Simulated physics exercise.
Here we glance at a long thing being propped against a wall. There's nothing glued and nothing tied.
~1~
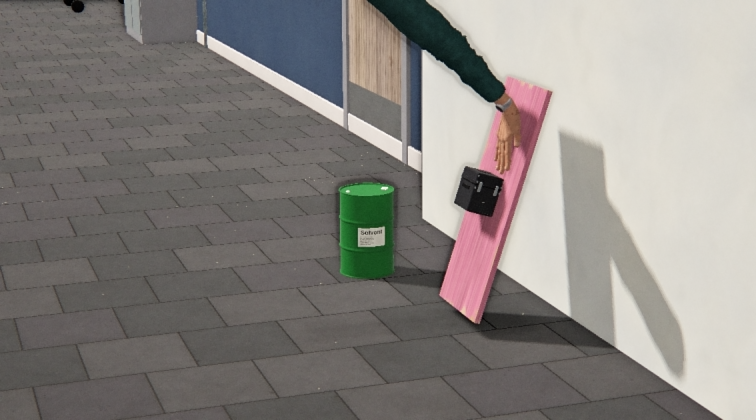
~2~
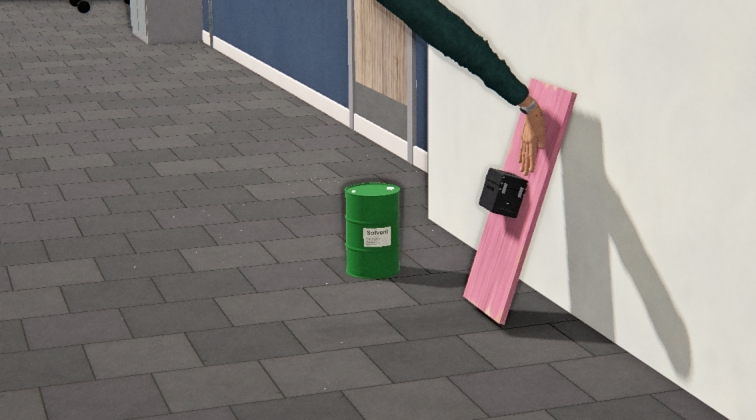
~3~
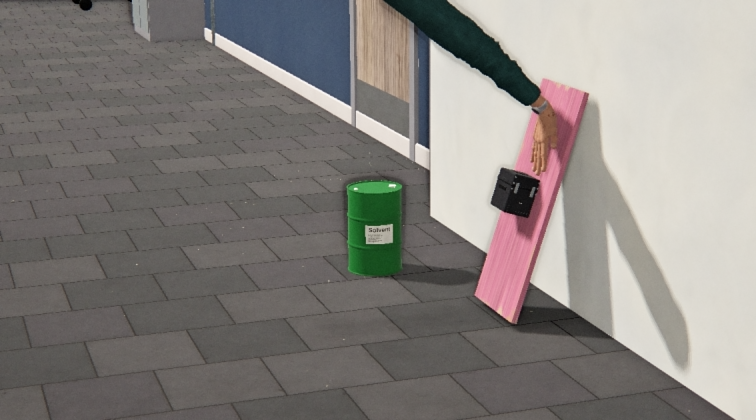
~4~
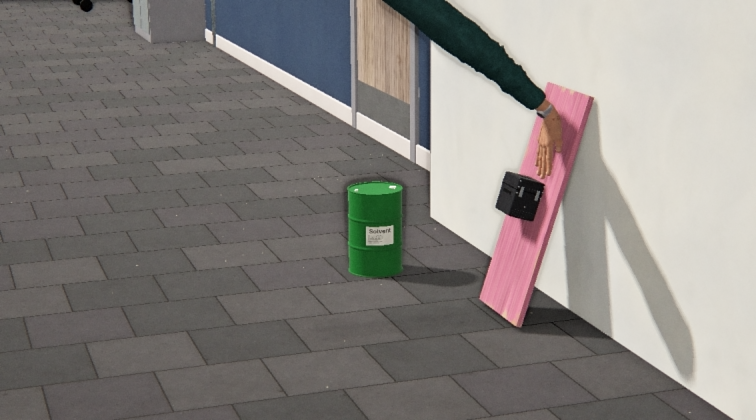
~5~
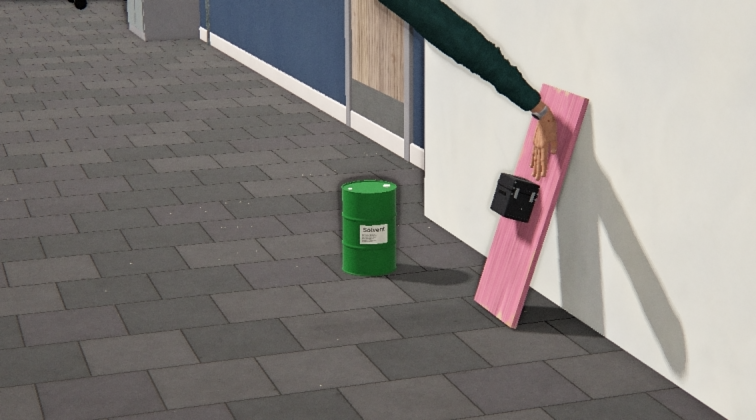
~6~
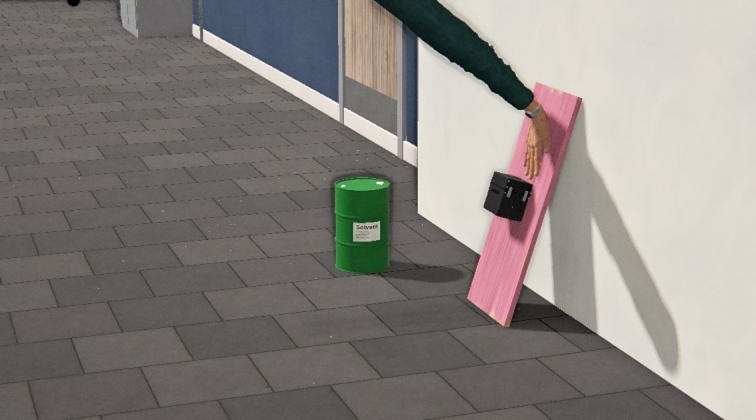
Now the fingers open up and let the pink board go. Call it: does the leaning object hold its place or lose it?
It holds its place.
Then, 0.30 s past the last view, nothing moves.
Then, 0.70 s past the last view, pink board resting near (523, 203).
Finally, both still in place. Final places as the last picture's camera would see them, pink board near (523, 203). The board holds.
